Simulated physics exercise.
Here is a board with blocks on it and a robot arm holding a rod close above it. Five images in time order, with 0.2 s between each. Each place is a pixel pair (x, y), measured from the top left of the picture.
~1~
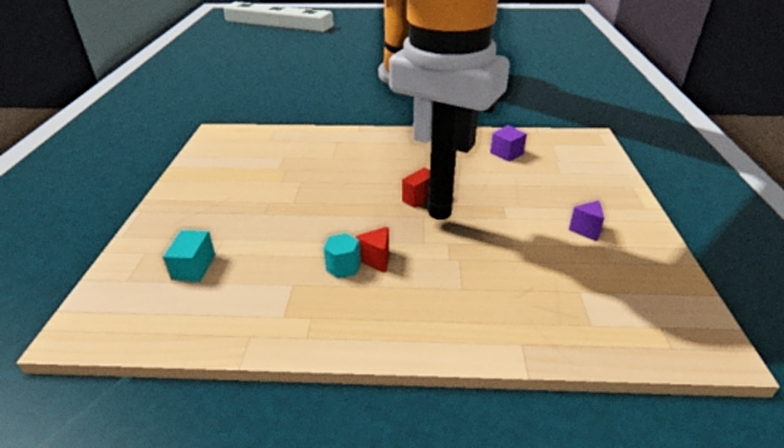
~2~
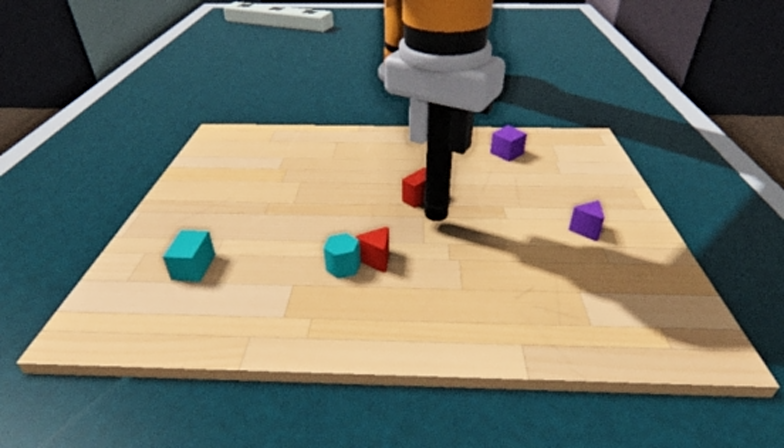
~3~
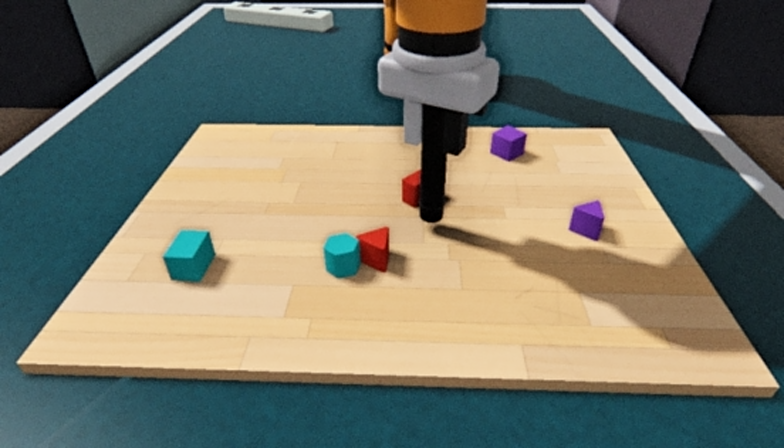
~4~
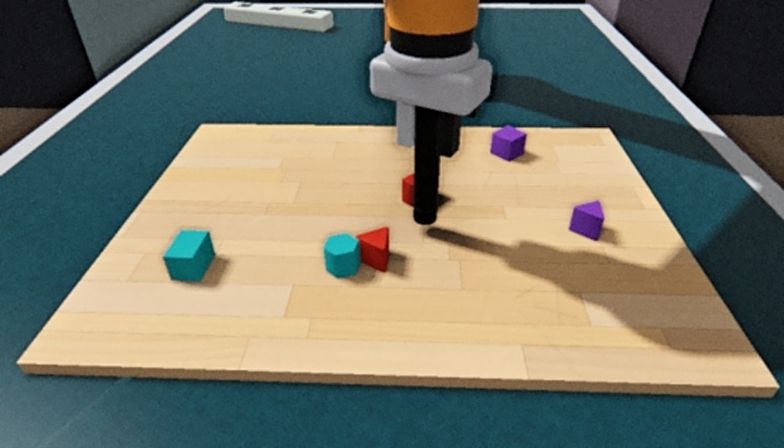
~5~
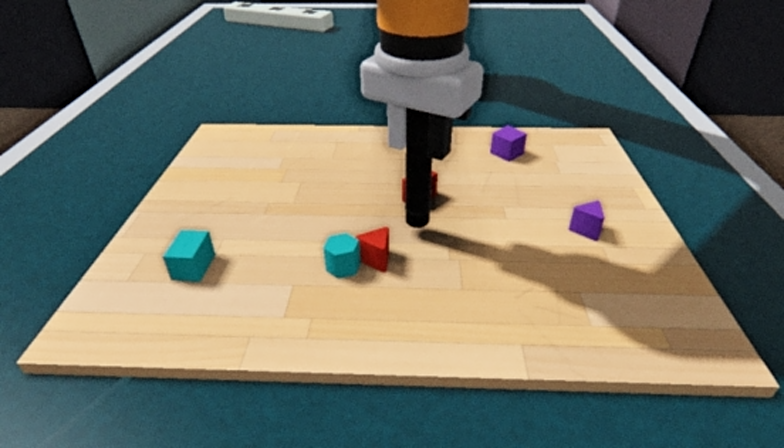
At the start, a robot arm holds a black rod over a wooden board, beside a red block, with turquoise, purple and other red blocks lying around. The rod drifts slowly left and slightly toward the viewer, passing in front of the red block and mostly hiding it, while the blocks stay still.
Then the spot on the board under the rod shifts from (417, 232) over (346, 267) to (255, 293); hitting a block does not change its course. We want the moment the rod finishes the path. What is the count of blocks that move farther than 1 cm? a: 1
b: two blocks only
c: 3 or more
My pick is b.
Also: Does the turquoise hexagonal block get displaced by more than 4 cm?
I believe so.
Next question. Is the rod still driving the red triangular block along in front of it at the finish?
I'd say no.
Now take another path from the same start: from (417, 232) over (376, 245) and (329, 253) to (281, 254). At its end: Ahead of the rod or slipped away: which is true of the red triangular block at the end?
The block lies off to the side or behind.
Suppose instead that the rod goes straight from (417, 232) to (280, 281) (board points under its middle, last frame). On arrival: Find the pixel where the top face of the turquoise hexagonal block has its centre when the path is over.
Its top centre is at about (311, 267).
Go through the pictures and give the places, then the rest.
The first picture shows lower end of the rod (440, 214), tops of blocks, turquoise hexagonal block (341, 243), red triangular block (376, 236), red rectangle (420, 176).
The second picture shows rod (436, 216), blocks as before.
The third picture shows rod (431, 217), blocks as before.
The fourth picture shows rod (425, 219), blocks as before.
The fifth picture shows rod (417, 222), turquoise hexagonal block (341, 243), red triangular block (376, 236), red rectangle hidden.
The first path, step by step. One third of the way, rod (370, 245); turquoise hexagonal block (313, 256), turned 15° clockwise; red triangular block (351, 251).
Two thirds of the way, rod (317, 269); turquoise hexagonal block (286, 267), turned 65° clockwise; red triangular block (326, 272), turned 100° anticlockwise.
At the end, rod (253, 283); turquoise hexagonal block (220, 286), turned 45° clockwise; red triangular block (323, 273), turned 115° anticlockwise; red rectangle not moved.
